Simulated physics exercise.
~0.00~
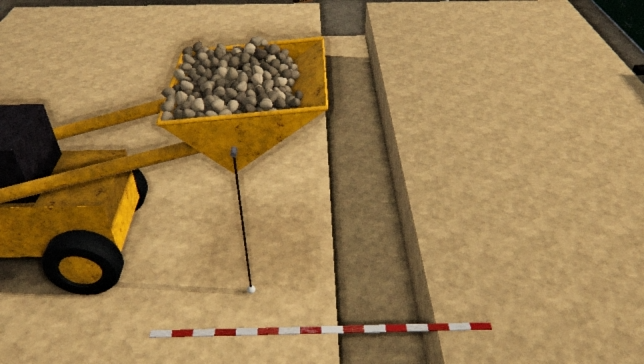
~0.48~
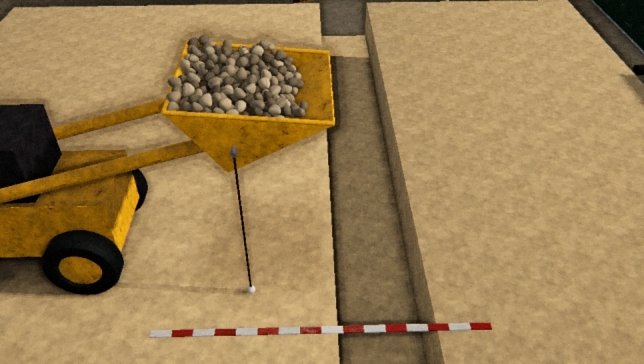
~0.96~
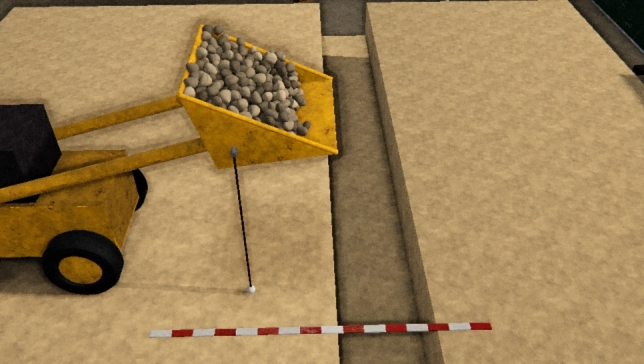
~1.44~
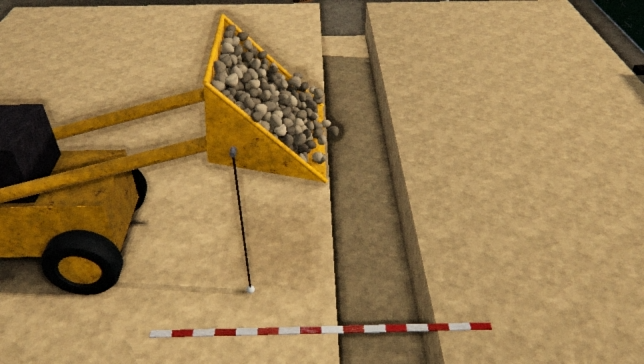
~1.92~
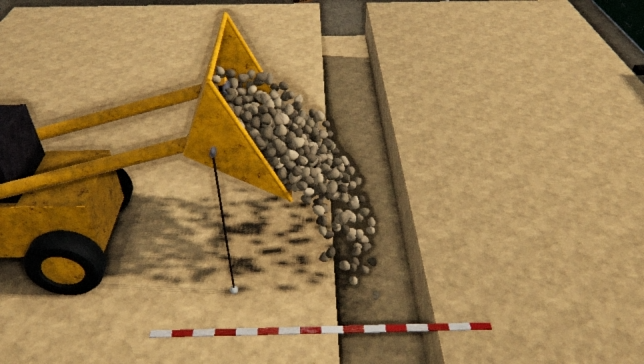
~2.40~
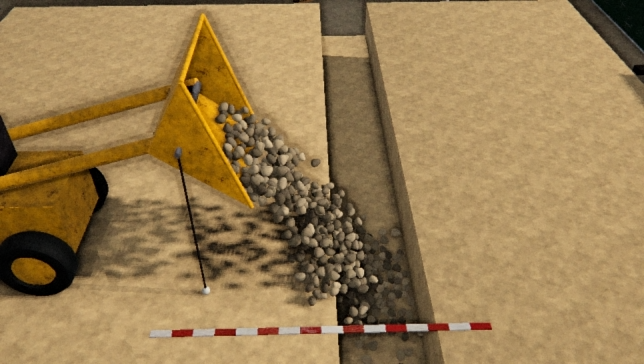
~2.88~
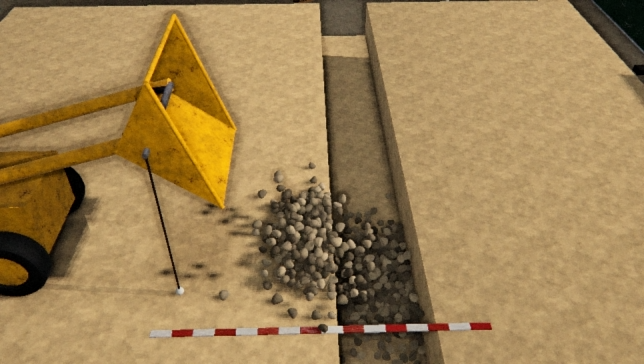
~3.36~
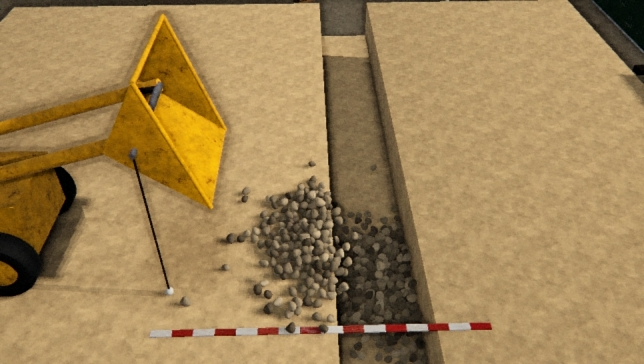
A yellow loader tips grey cobbles while backing left, leaving them heaped beside and inside a trench.
